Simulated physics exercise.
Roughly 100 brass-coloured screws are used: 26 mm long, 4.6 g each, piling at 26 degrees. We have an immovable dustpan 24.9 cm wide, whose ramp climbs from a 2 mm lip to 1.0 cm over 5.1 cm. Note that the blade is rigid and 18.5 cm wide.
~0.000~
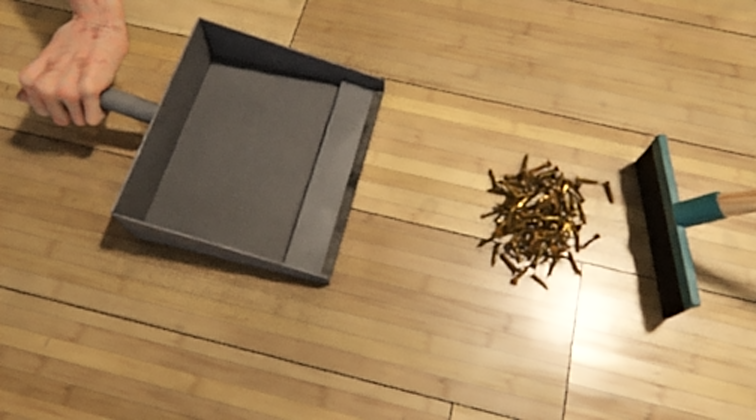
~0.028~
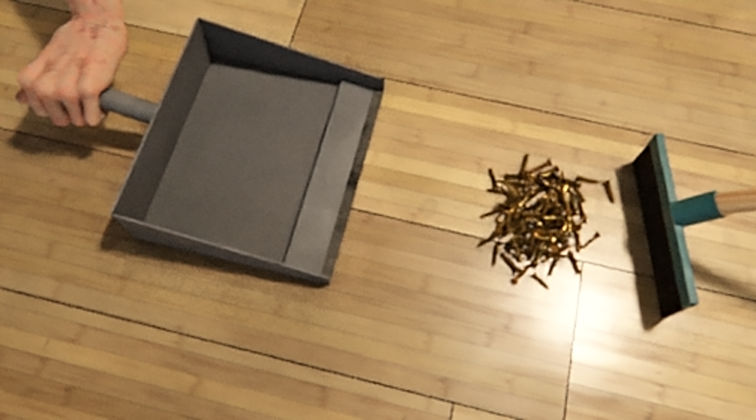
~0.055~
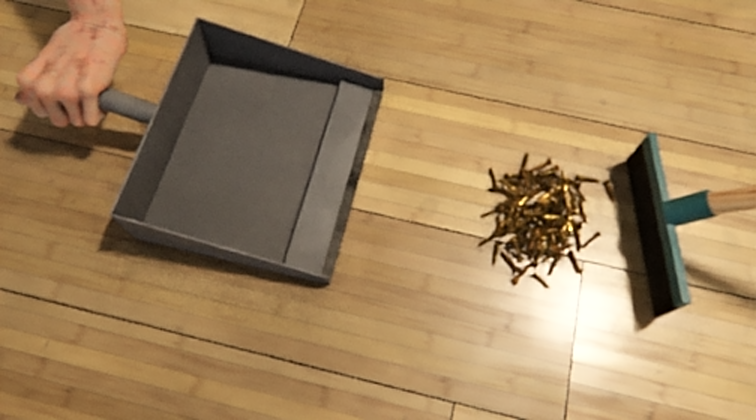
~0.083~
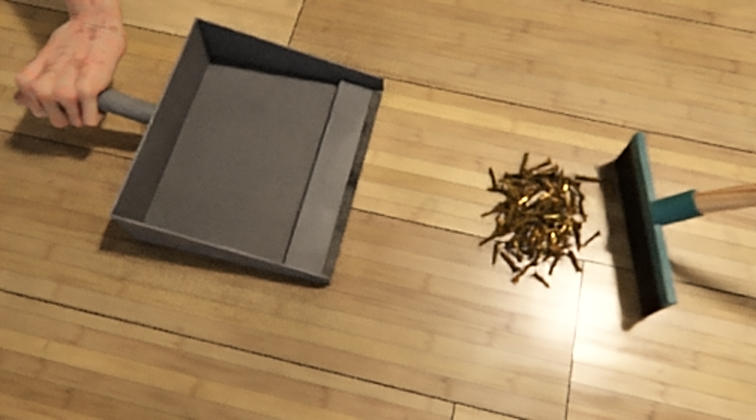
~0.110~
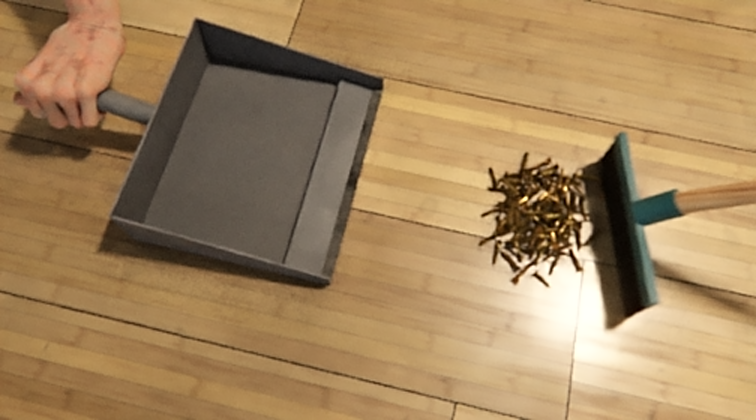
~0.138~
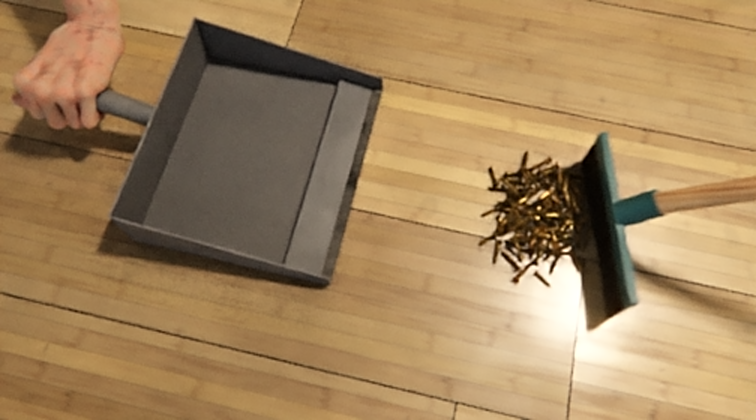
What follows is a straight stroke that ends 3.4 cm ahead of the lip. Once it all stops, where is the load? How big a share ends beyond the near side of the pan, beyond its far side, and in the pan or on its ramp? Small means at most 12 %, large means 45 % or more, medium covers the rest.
Shares: Near side - small; far side - small; pan - medium.
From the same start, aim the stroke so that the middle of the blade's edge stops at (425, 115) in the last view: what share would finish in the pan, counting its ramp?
Close to 5 in a hundred.
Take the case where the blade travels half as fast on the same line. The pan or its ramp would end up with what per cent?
Share: Close to 10 %.
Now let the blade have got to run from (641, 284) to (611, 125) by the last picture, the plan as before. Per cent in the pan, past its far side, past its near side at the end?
Split: Pan = 5, far = 0, near = 0.
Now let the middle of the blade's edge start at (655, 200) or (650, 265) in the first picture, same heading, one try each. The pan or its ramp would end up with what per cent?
Around 15 percent, then around 20 percent.
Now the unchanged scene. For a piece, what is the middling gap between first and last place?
That distance is close to 20 cm.
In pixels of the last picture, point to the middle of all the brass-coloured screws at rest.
I'd put it at about (357, 227).
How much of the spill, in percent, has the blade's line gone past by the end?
5 %.
After 0.30 s, middle of the blade 16 cm from the lip; 0 % over the lip, far side 0 %, near side 0 %.
Then, at 0.41 s, middle of the blade 8 cm from the lip; 0 % over the lip, far side 0 %, near side 5 %.
After 0.65 s, middle of the blade 6 cm from the lip; 20 % over the lip, far side 0 %, near side 5 %.
At rest (1.7 s), near side 5 %, far side 0 %, pan 20 %, in front of the lip or behind the blade 75 %.
